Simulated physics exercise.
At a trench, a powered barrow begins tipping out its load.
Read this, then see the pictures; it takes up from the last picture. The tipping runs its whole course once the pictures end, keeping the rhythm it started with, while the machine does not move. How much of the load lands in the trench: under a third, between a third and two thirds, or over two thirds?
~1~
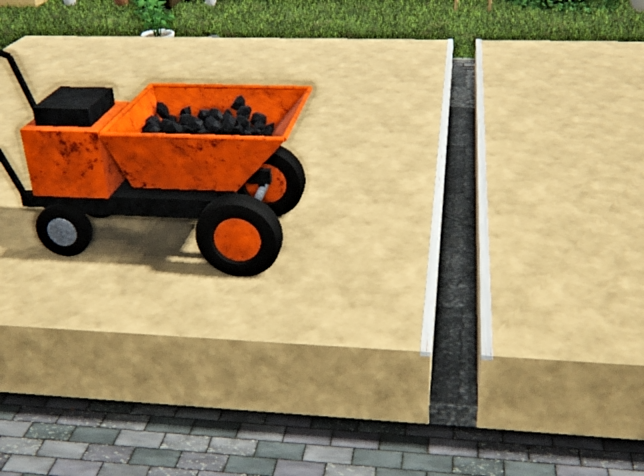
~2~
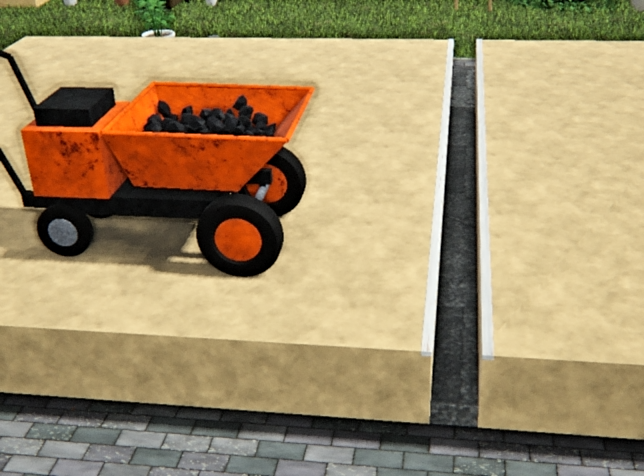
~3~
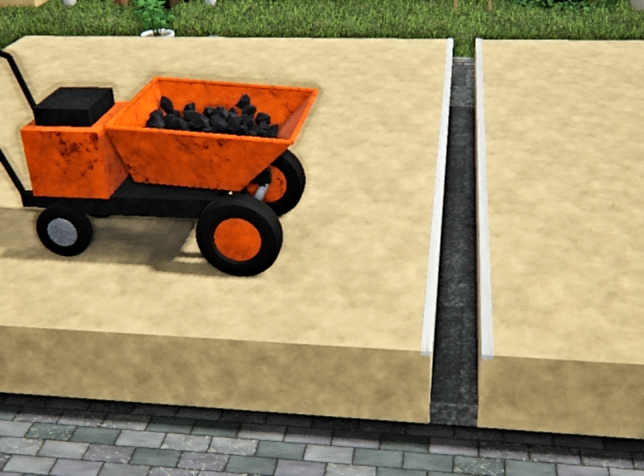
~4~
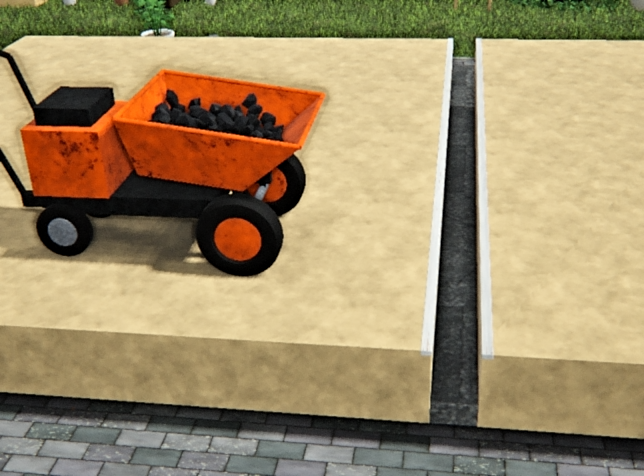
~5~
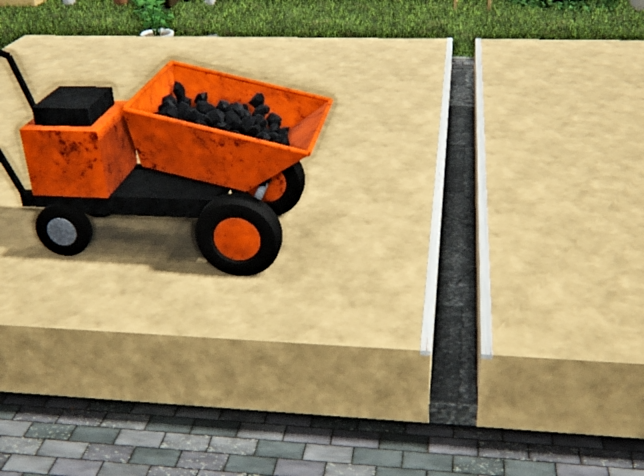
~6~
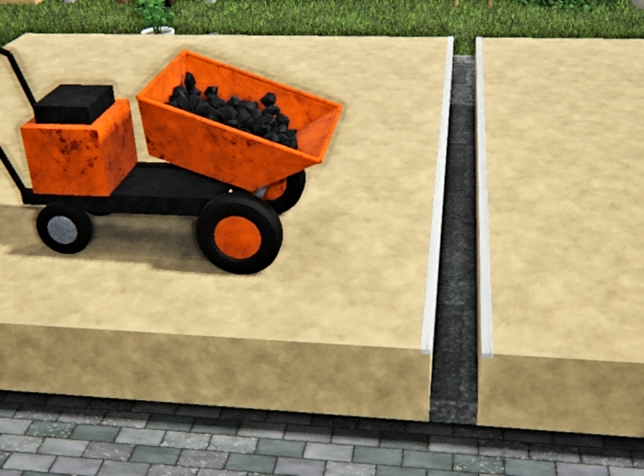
Under a third.
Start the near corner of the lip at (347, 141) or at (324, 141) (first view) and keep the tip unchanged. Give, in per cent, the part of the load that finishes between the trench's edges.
First try: 70 per cent; second try: 50 per cent.
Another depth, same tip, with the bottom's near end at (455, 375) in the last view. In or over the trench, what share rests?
The share would be around 10 in a hundred.
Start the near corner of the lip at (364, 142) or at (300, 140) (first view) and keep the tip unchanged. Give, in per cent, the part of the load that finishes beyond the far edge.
In order, close to 0 and 0 in a hundred.
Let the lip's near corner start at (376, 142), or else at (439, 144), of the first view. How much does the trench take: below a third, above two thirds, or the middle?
At the first place the answer is over two thirds, and at the second it is less than a third.
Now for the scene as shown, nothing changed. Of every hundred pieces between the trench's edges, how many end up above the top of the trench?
Estimate: Near 0 per cent.
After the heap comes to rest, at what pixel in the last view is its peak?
Peak at rest, last frame: Around (391, 219).
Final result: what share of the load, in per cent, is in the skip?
It is some 45 percent.
Soon, skip tipped steeply; all in the skip.
A while on, skip tipped right over; most in the skip; about a quarter short of the trench; a stray few in or heaped over the trench; a stray few falling.
Towards the end, skip tipped right over; about half in the skip; about half short of the trench; a small part in or heaped over the trench.
Finally, skip tipped right over; about half in the skip; about half short of the trench; a small part in or heaped over the trench; none beyond it.
